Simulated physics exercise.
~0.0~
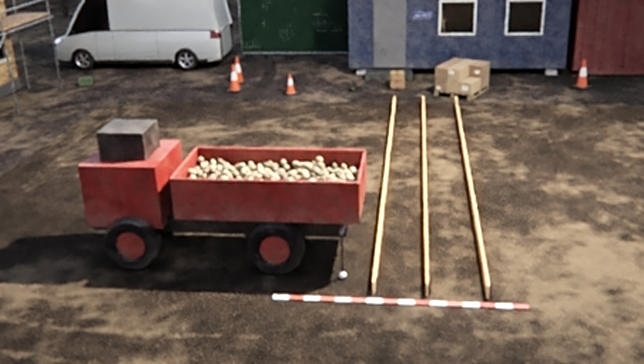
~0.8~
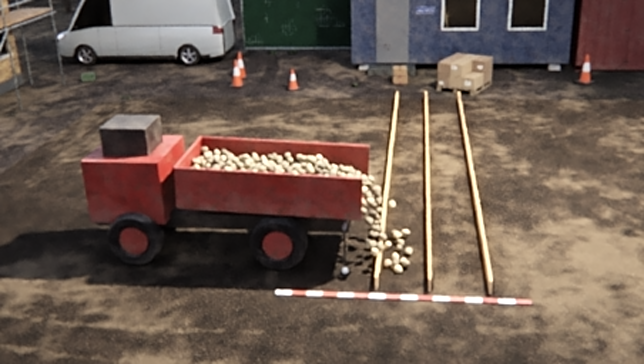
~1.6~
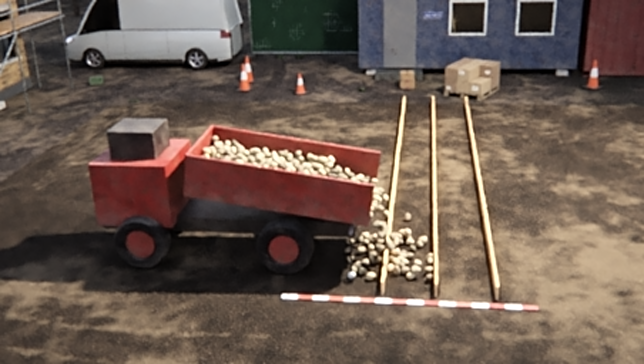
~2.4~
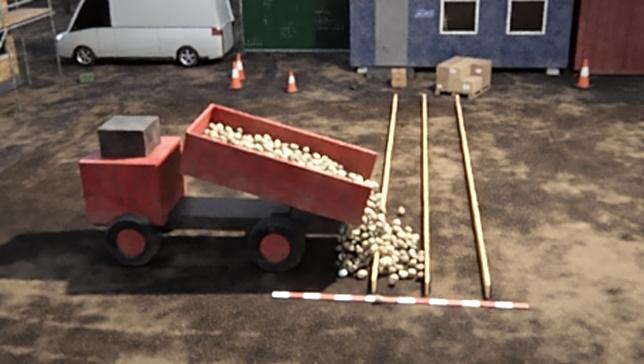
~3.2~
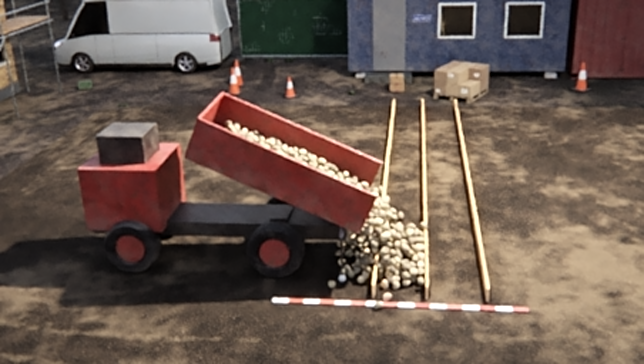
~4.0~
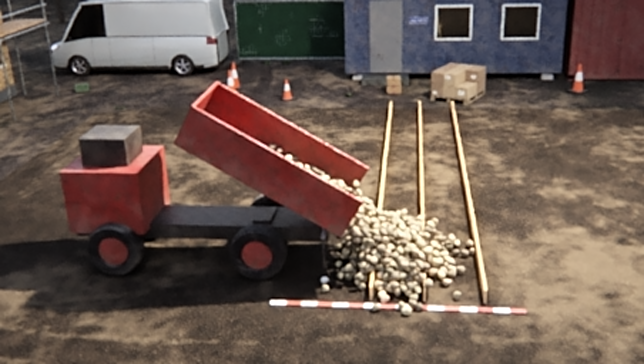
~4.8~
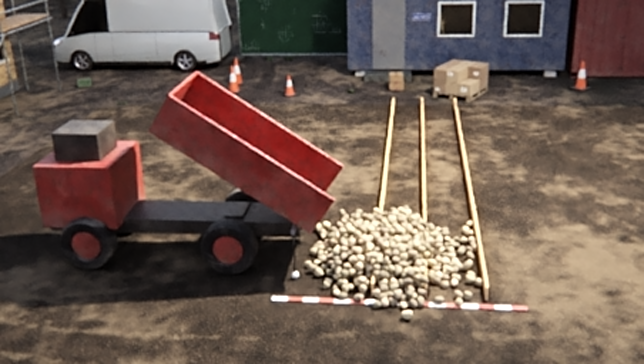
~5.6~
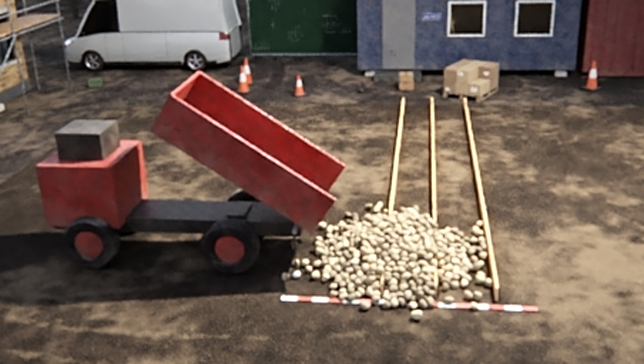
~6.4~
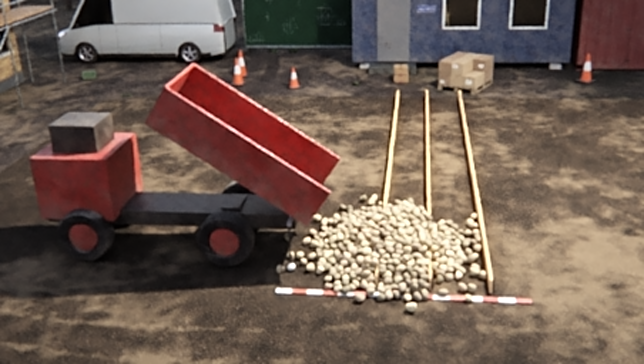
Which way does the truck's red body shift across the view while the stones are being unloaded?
It shifts to the left, as the truck draws a short way off from the heap of stones.
